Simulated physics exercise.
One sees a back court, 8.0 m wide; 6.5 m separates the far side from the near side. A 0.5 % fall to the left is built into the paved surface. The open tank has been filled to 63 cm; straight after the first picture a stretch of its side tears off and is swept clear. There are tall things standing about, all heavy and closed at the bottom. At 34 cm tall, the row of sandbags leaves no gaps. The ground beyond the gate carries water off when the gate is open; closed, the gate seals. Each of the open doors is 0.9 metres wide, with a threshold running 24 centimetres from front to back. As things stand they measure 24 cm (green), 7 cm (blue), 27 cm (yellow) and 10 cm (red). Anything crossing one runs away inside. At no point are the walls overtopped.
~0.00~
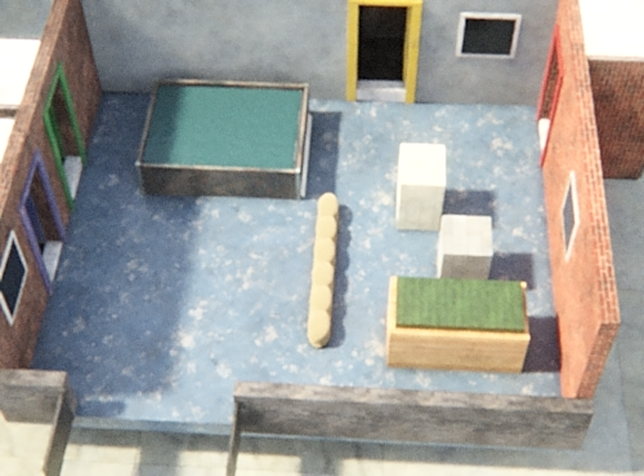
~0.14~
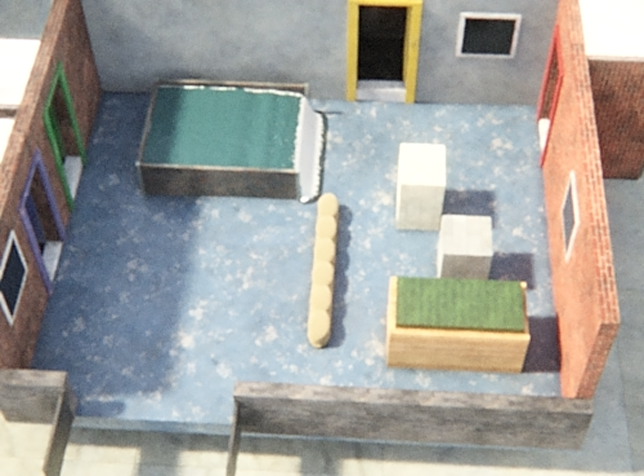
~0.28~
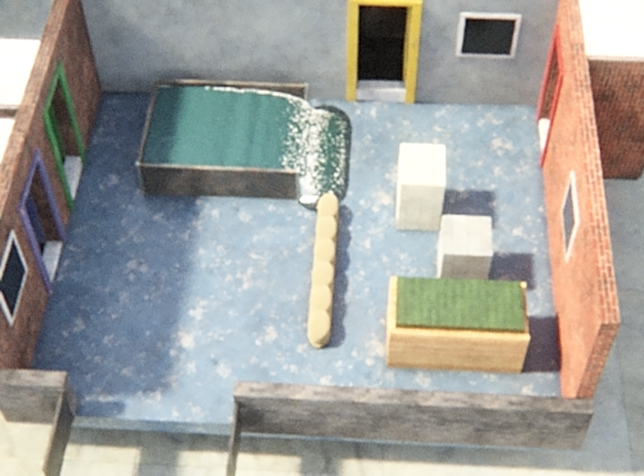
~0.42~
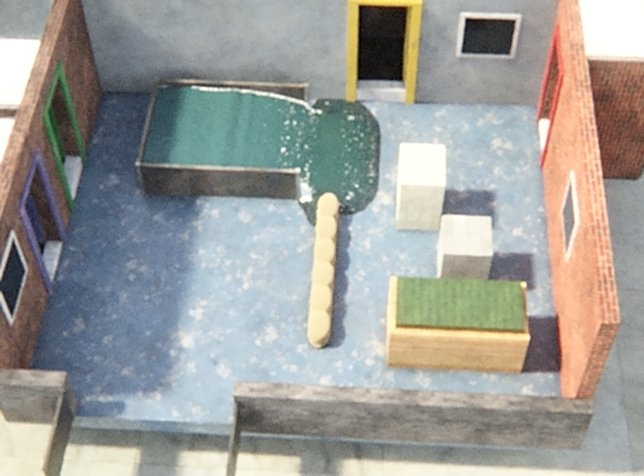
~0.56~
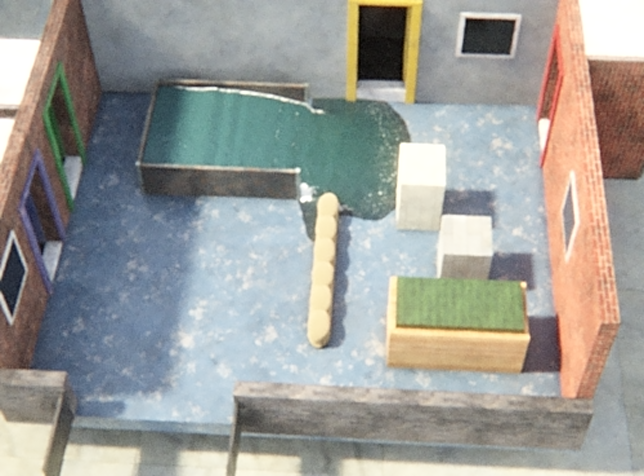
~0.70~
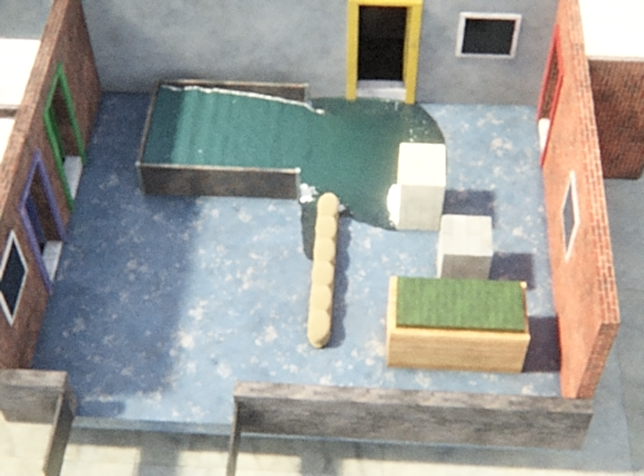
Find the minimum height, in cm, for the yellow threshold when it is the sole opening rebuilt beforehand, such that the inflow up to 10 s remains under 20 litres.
The minimum height is about 13.5 cm.
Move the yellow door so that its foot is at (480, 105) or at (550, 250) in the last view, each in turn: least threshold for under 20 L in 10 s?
First place around 20 cm, second around 7.0 cm.
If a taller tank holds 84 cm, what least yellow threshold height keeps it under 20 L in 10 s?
The step needs to be some 19 cm.
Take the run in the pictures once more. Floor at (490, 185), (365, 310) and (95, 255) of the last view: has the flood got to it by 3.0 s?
One by one: Drenched, drenched, clear.
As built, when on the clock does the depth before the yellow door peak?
Peak time: About 1.8 s.
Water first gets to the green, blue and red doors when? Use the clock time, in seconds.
Green not within the 10 s, blue 9.5 s, red 1.2 s.
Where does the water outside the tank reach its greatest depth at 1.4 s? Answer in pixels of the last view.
Around (393, 200).
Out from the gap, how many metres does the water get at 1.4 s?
4.4 m.
After 1.4 s water covers 25 % of the floor, deepest (36 cm) near (393, 200); 17 cm at the yellow door, 0 litres in over its 27 cm threshold.
After 3.0 s water covers 40 % of the floor, deepest (39 cm) near (535, 113); 16 cm at the yellow door, 0 litres in over its 27 cm threshold.
After 10.0 s water covers 80 % of the floor, deepest (14 cm) near (333, 293); 9 cm at the yellow door, 0 litres in over its 27 cm threshold.
At the yellow door as built, the water arrived by 0.6 s and peaked near 19 cm at 1.8 s.
With a threshold of 12.5 cm, 27 litres would have come in within the 10 s; with 14.5 cm, 13 litres. So under 20 litres takes about 13.5 cm.
